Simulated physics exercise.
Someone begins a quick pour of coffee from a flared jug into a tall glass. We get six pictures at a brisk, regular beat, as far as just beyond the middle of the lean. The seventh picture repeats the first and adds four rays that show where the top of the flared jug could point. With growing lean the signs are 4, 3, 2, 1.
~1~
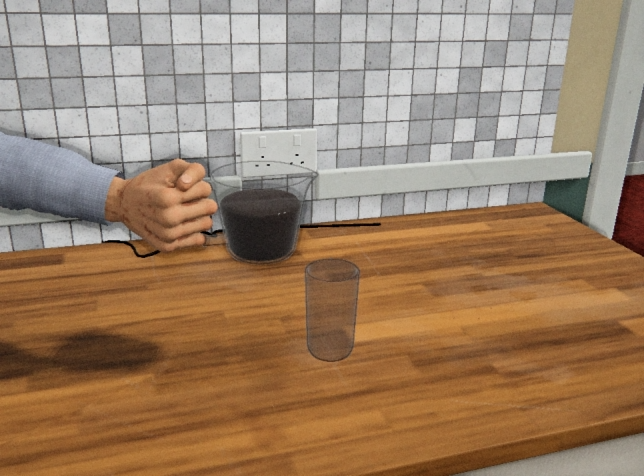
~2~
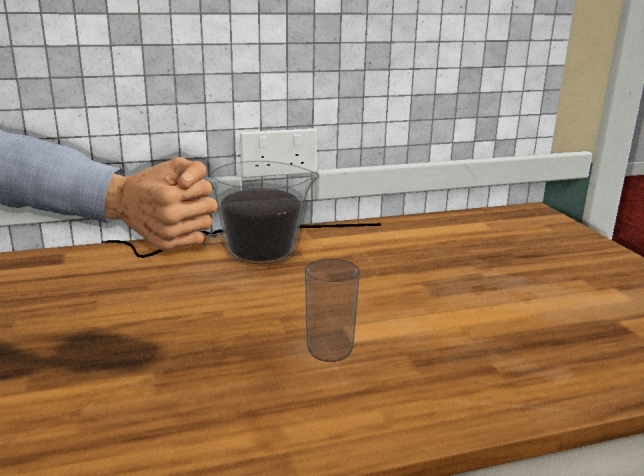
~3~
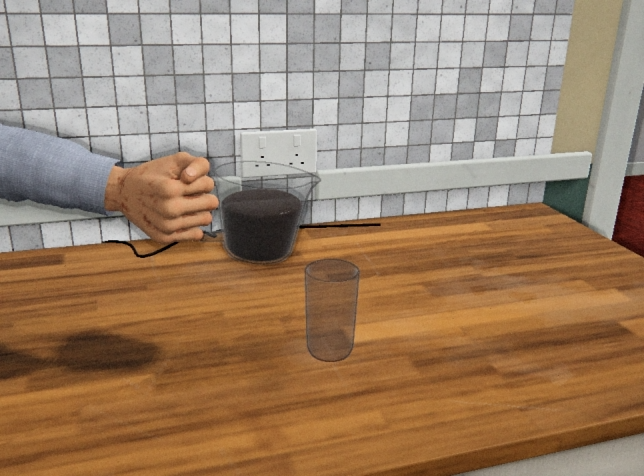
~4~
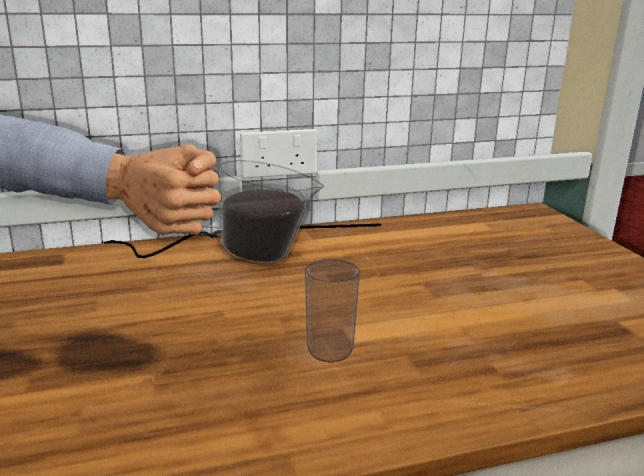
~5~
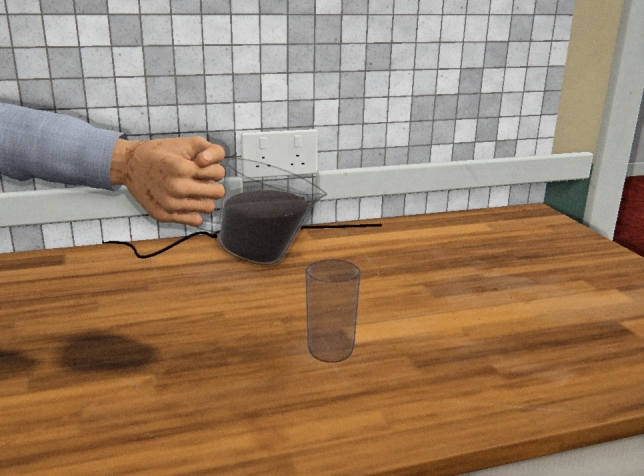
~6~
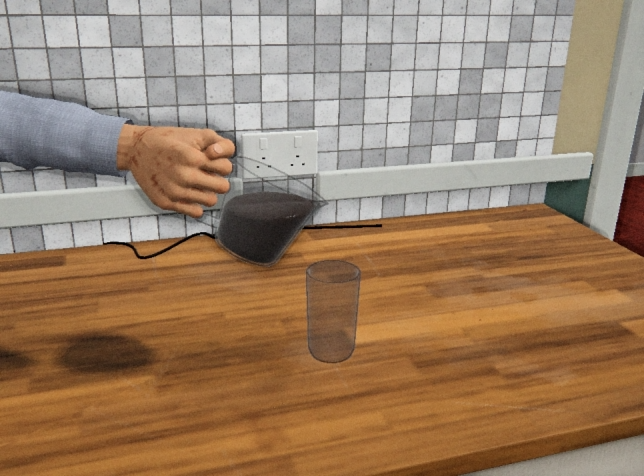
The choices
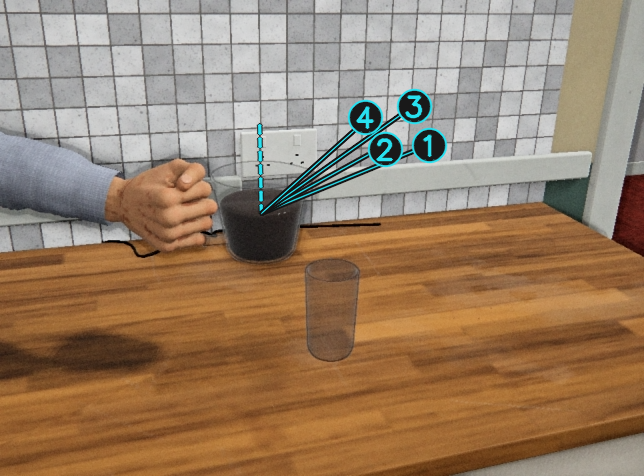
Hand in a blue-grey sleeve gradually tilting a clear flared jug of dark liquid rightward behind an empty glass on a wooden counter.
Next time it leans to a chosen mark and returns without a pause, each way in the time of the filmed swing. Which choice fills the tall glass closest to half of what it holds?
I would pick line 3.
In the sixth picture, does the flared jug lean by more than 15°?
Yes, it does.
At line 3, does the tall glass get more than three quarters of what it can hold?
No, less.
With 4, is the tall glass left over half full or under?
Under.
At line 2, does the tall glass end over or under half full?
Over.
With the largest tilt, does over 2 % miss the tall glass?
No.
In cyan, 1 at (413, 151); 2 at (368, 154); 3 at (399, 115); 4 at (354, 130).
Choosing 1, the tall glass ends with about 88 % of what it can hold.
Choosing 2, the tall glass ends with about 69 % of what it can hold.
Choosing 3, the tall glass ends with about 48 % of what it can hold; 5 % of the coffee is spilt.
Choosing 4, the tall glass ends with about 28 % of what it can hold; 7 % of the coffee is spilt.
